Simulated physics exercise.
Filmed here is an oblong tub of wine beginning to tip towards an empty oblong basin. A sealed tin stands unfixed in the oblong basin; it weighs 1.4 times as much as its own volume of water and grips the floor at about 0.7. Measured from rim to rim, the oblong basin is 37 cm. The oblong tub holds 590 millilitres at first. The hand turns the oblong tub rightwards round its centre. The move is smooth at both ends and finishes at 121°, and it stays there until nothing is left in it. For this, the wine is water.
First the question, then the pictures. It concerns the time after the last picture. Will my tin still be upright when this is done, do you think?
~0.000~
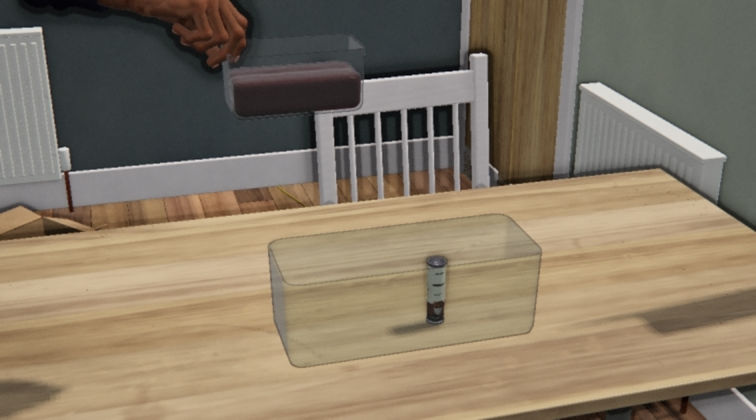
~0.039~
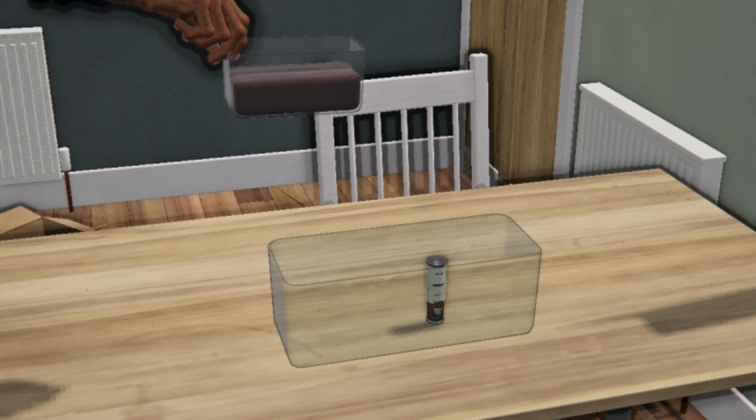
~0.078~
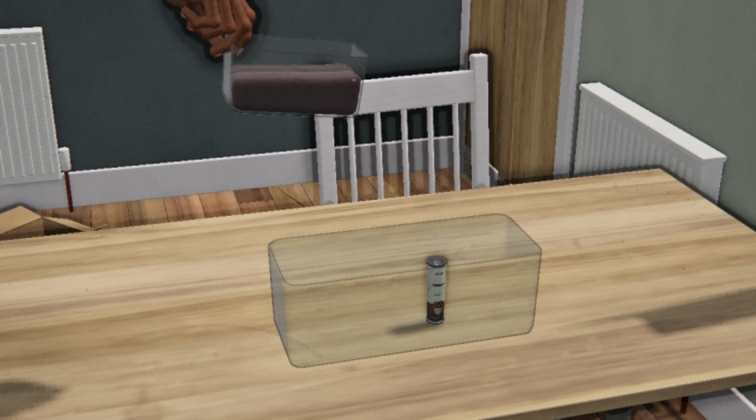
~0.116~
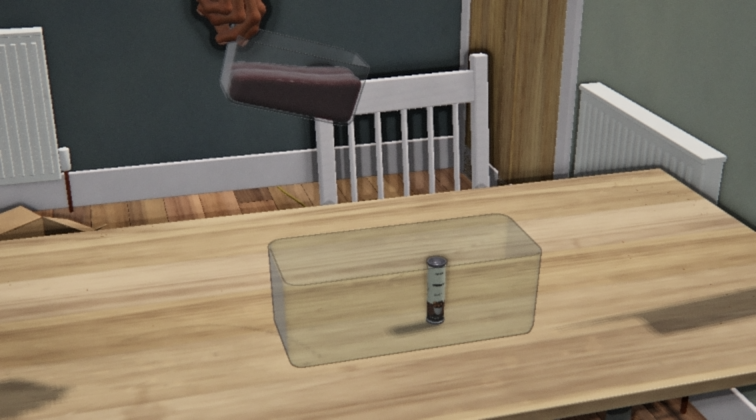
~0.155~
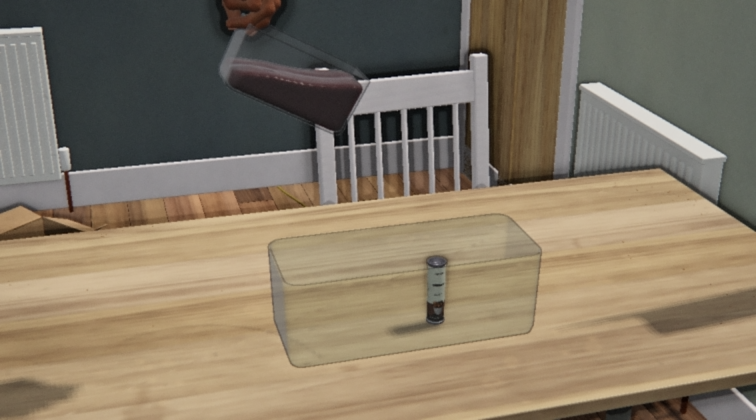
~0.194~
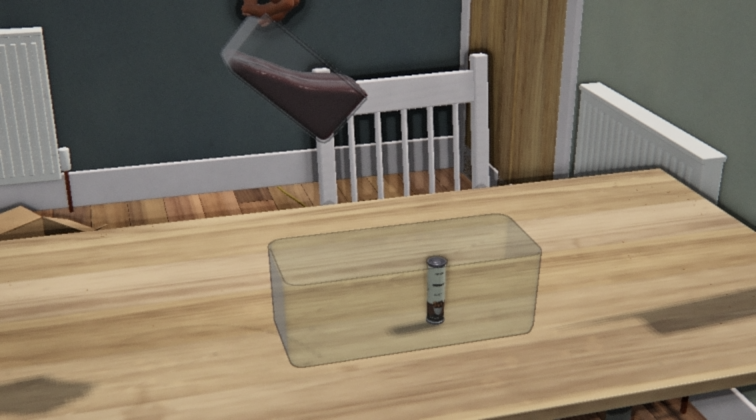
No, it will have gone over.
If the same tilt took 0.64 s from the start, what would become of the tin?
Outcome - the tin remains standing.
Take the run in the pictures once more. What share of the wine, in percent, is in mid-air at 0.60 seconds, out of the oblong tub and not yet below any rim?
Close to 12 %.
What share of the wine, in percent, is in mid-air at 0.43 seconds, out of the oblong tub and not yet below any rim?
Roughly 78 percent.
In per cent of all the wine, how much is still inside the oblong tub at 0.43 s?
Roughly 12 percent.
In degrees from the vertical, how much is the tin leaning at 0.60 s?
Roughly 0°.
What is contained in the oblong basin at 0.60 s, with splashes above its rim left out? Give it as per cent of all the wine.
I'd put it at roughly 86 per cent.
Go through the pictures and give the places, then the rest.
In the first frame, tilt 0°; pouring edge (357, 42); surface from (228, 77) to (354, 68); the oblong basin's rim runs from (276, 264) to (525, 234); the tin's top is at (437, 264).
In the second frame, tilt 2°; pouring edge (358, 44); surface from (228, 76) to (354, 69).
In the third frame, tilt 8°; pouring edge (360, 51); surface from (228, 74) to (355, 71).
In the fourth frame, tilt 17°; pouring edge (362, 61); surface from (227, 70) to (355, 74).
In the fifth frame, tilt 29°; pouring edge (362, 76); surface from (226, 65) to (357, 76).
In the sixth frame, tilt 43°; pouring edge (359, 92); surface from (225, 56) to (358, 82); 1 per cent is over the edge.
By 0.43 s the tilt is 118° and 13 per cent is still to pour; the tin stands where it began.
By 0.60 s the tilt is 121° and 2 per cent is still to pour; the tin stands where it began.
By 0.78 s the tilt is 121° and 0 per cent is still to pour; the tin leans 7°.
By 0.98 s the tilt is 121° and 0 per cent is still to pour; the tin leans 24°.
At rest the tin lies on its side.
